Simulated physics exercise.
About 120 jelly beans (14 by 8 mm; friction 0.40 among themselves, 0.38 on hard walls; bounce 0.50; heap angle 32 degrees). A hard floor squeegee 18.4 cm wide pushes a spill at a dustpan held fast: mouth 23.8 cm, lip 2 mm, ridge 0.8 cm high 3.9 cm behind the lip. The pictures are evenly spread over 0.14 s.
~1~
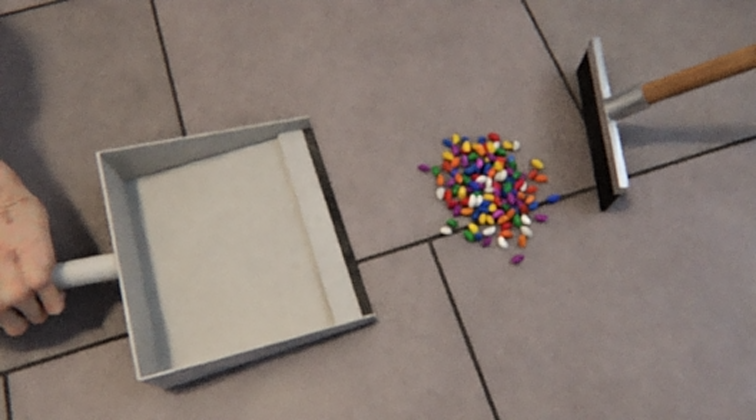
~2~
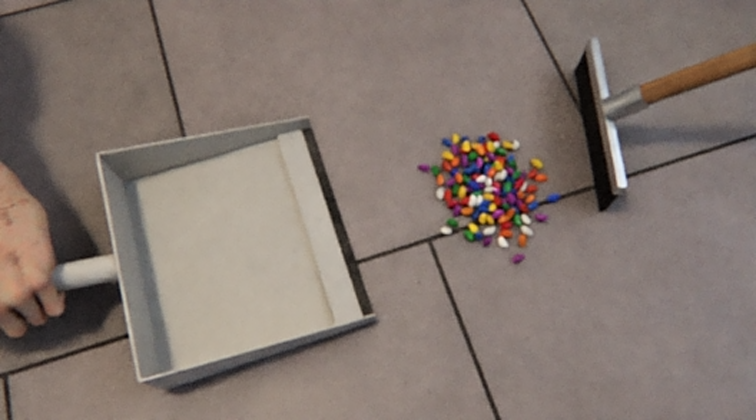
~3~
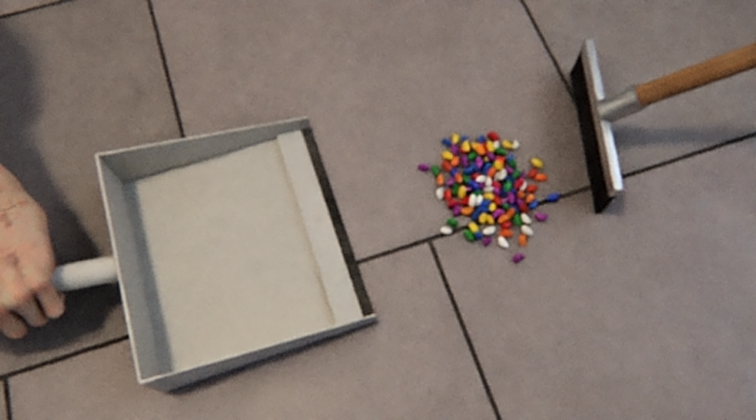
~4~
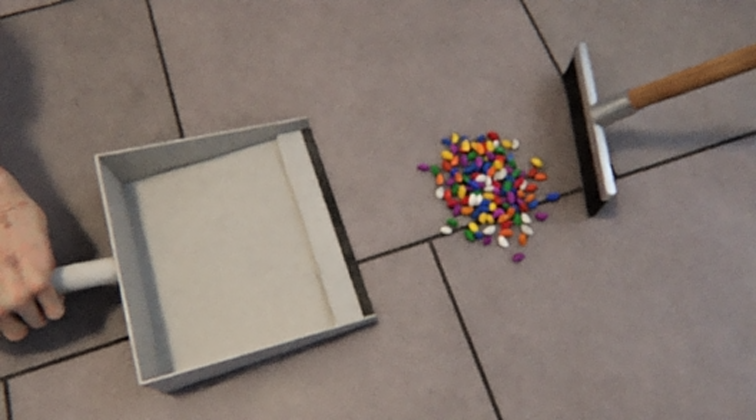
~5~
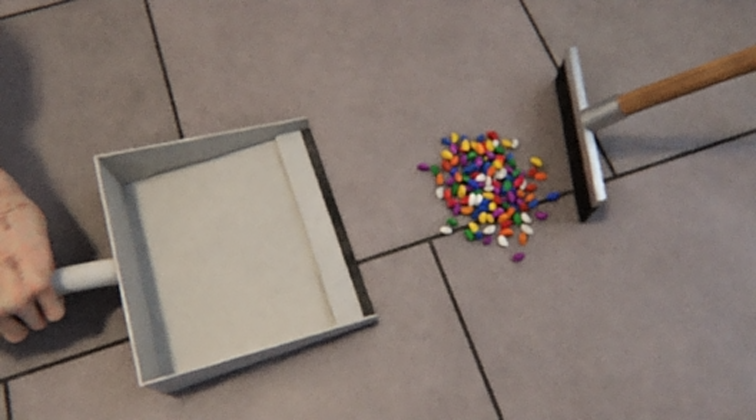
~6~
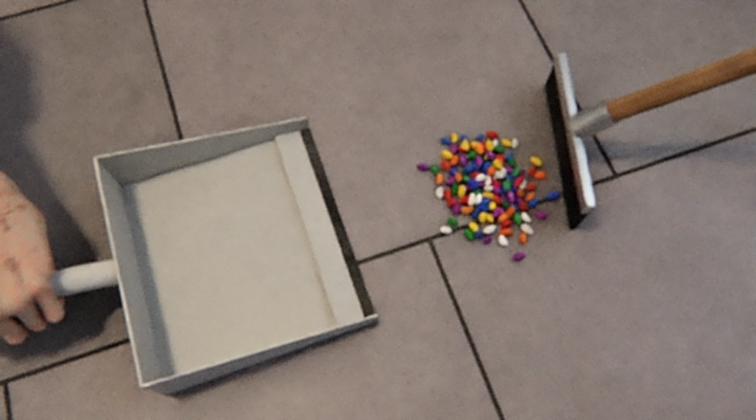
A loose heap of multicoloured jelly beans lies on a grey tiled floor with dark joints, seen from above by a still camera. To the left, a hand grips the handle of a pale grey dustpan, its open side facing the beans, while a squeegee with a wooden handle stands at right. The squeegee slides slowly a short way left and slightly down toward the heap; the beans and pan stay still.
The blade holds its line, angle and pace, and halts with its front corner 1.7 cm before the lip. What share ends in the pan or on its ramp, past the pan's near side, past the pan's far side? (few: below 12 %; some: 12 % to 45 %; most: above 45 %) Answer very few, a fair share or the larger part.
In the pan or on its ramp: Very few; past the pan's near side: Very few; past the pan's far side: Very few.
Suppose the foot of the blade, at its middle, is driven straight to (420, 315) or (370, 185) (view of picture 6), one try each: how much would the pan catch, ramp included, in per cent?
Some 0 and 20 per cent.
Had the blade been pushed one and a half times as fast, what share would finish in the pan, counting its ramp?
Then about 15 per cent.
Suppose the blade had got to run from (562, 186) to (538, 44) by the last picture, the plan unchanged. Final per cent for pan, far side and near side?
Pan 20, far 10, near 5.
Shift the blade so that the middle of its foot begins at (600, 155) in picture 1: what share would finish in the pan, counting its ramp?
Some 0 per cent.
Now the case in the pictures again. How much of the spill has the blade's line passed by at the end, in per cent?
Roughly 10 per cent.
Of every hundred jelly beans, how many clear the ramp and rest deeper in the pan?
Roughly 0 per cent.
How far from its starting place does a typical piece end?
About 14 cm.
Then, 0.22 s after the last picture, middle of the blade 15 cm from the lip; 0 % over the lip, far side 0 %, near side 0 %.
Then, 0.36 s after the last picture, middle of the blade 8 cm from the lip; 0 % over the lip, far side 0 %, near side 5 %.
Then, 0.63 s after the last picture, middle of the blade 4 cm from the lip; 10 % over the lip, far side 0 %, near side 5 %.
In the end, pan 10 %, near side 5 %, far side 0 %, in front of the lip or behind the blade 85 %.
